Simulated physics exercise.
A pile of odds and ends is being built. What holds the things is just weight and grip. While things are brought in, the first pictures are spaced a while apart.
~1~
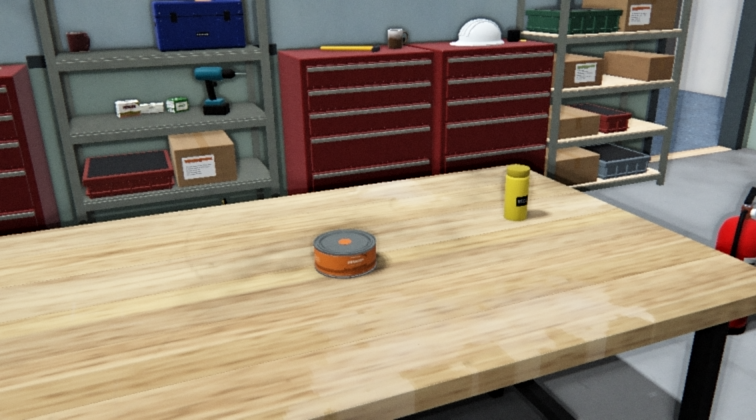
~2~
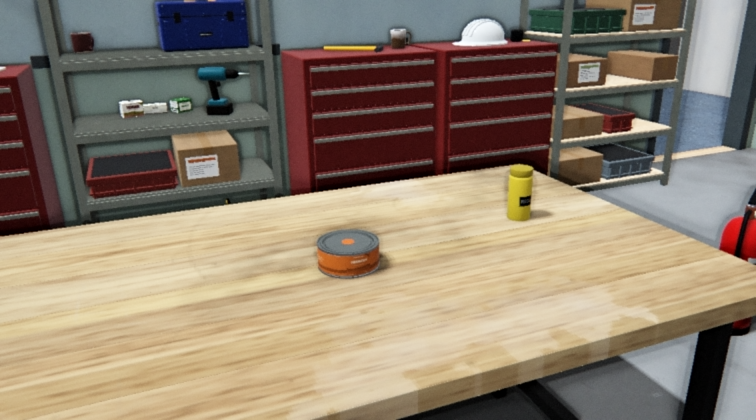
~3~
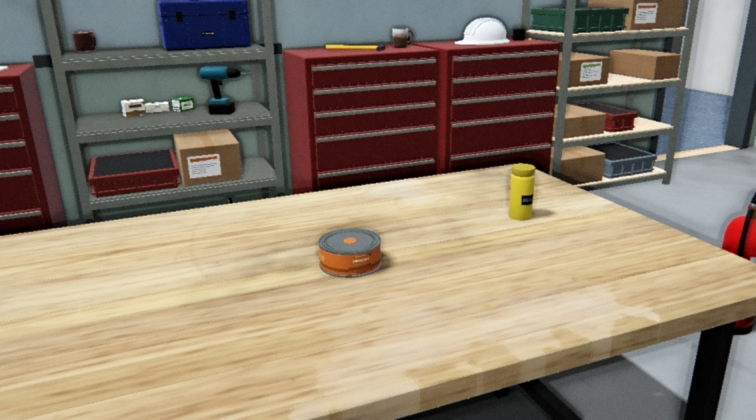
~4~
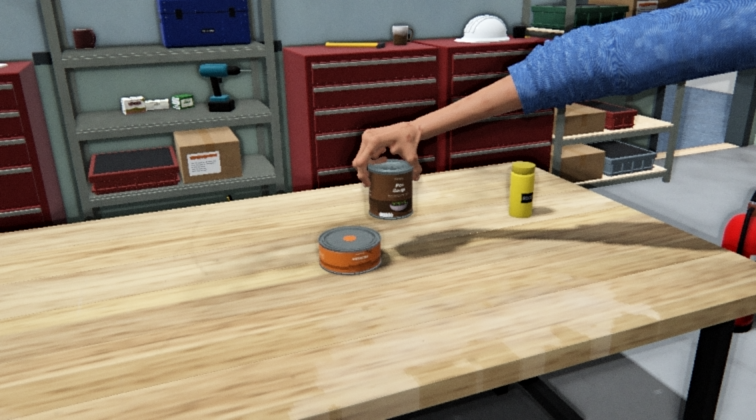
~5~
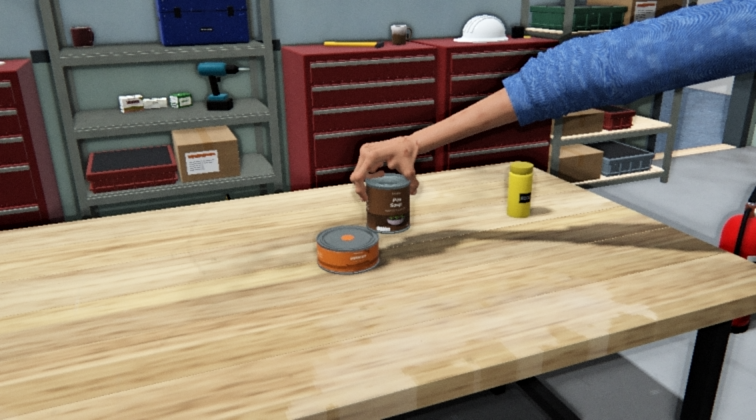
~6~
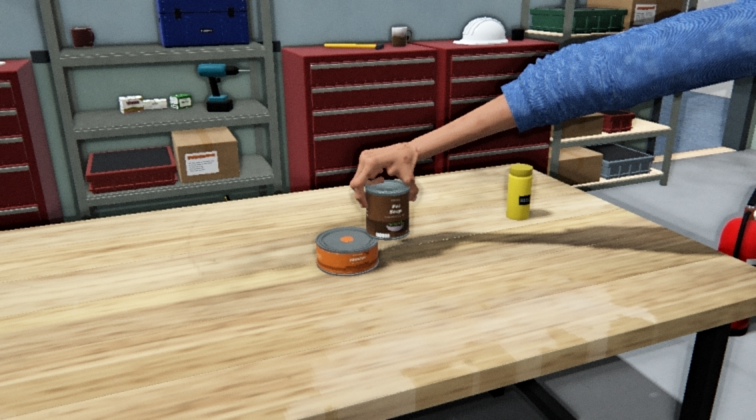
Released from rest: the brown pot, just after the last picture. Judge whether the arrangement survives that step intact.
It does not survive.
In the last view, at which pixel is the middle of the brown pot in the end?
Roughly pixel (426, 232) in the last picture.
Then, 0.20 s after the last picture, brown pot tipped 38° from how it was near (399, 220).
Then, 0.30 s after the last picture, brown pot now fallen.
Then, 1.90 s after the last picture, nothing new.
At rest, fallen, brown pot; the other 2 in place. Seen from the same camera at the end, brown pot near (426, 232). The pile comes apart.
